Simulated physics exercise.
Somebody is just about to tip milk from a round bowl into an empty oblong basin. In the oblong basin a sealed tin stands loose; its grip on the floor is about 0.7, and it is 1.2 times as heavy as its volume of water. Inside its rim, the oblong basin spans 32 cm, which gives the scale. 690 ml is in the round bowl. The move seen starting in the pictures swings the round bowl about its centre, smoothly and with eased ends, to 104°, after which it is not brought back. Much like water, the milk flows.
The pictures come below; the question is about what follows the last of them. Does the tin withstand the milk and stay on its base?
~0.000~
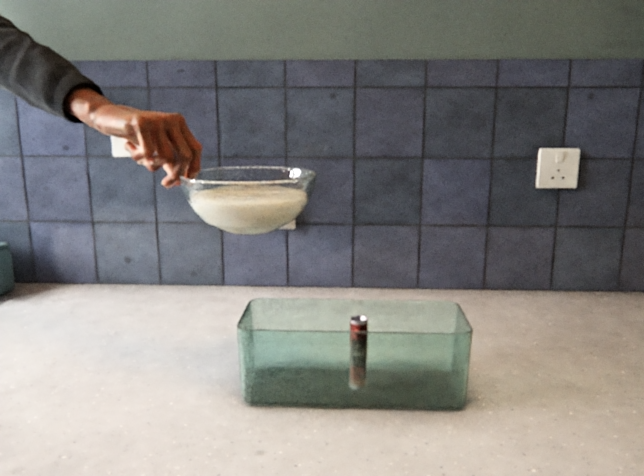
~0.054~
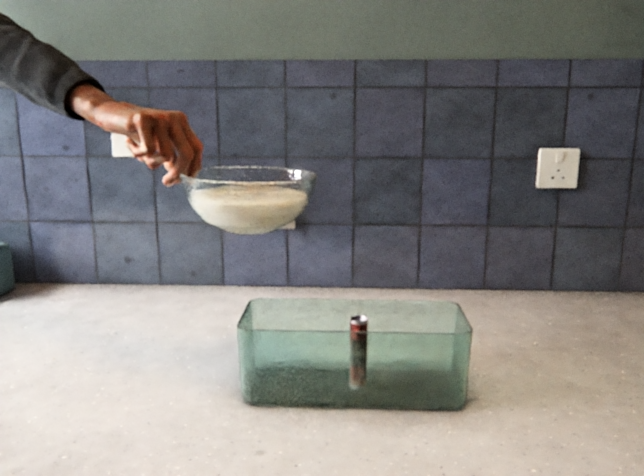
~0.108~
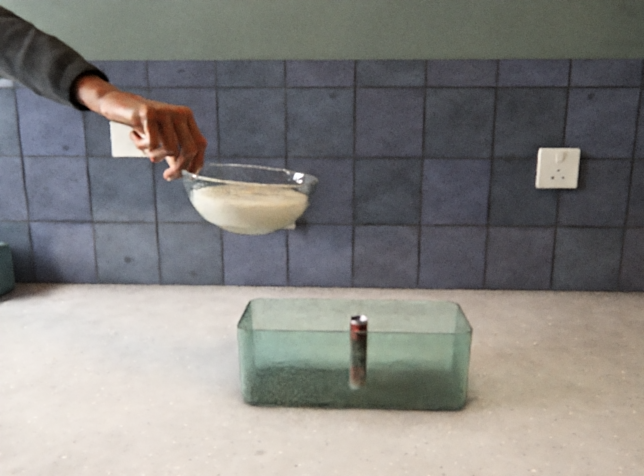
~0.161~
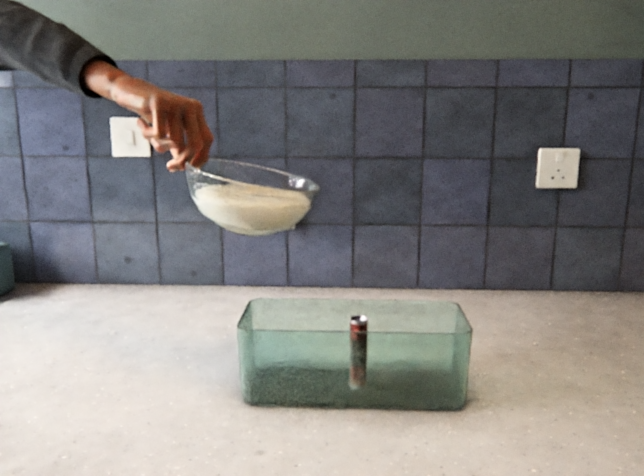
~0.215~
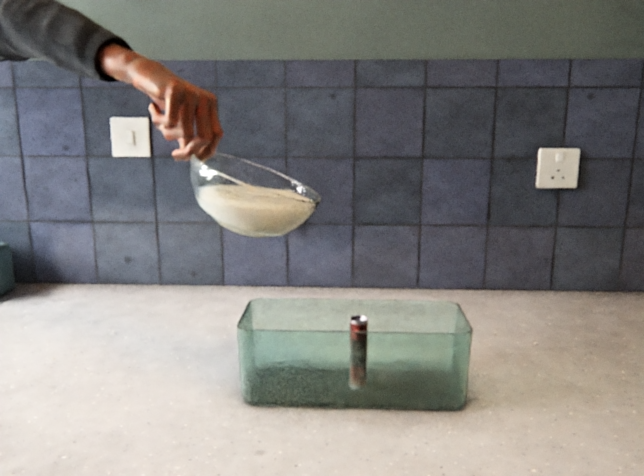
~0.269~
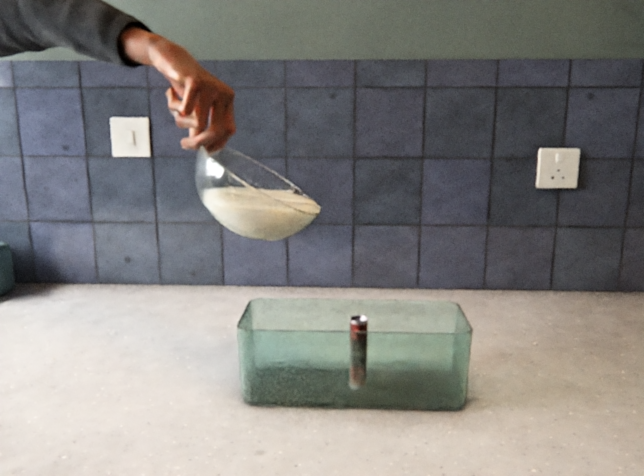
No, it is knocked over.
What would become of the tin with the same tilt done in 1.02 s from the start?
In that case the tin does not tip.
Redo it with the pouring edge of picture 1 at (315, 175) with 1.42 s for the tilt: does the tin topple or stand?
Then it stays up.
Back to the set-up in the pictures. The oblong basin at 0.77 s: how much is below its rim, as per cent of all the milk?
It works out near 96 per cent.
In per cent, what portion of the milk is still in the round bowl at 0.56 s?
About 12 percent.
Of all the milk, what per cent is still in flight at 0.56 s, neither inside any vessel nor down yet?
It comes to about 46 percent.
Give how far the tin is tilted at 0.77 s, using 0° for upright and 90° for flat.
The lean is some 10° away from upright.
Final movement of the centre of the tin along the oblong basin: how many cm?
Shift of tin centre: Approx. 8.0 cm.
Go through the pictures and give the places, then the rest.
The first frame shows tilt 0°; pouring edge (315, 176); surface from (192, 193) to (309, 194); the oblong basin's rim runs from (244, 314) to (465, 318); the tin's top is at (359, 322).
The second frame shows tilt 1°; pouring edge (316, 178); surface from (192, 192) to (309, 195).
The third frame shows tilt 6°; pouring edge (317, 182); surface from (194, 191) to (309, 197).
The fourth frame shows tilt 12°; pouring edge (319, 190); surface from (197, 189) to (312, 200).
The fifth frame shows tilt 21°; pouring edge (319, 201); surface from (200, 188) to (316, 202).
The sixth frame shows tilt 31°; pouring edge (318, 213); surface from (205, 191) to (318, 207); 1 per cent is over the edge.
By 0.56 s the tilt is 90° and 12 per cent is still to pour; the tin stands where it began.
By 0.77 s the tilt is 104° and 0 per cent is still to pour; the tin leans 11°.
By 0.99 s the tilt is 104° and 0 per cent is still to pour; the tin lies on its side.
By 1.23 s the tilt is 104° and 0 per cent is still to pour; the tin lies on its side.
At rest the tin lies on its side.
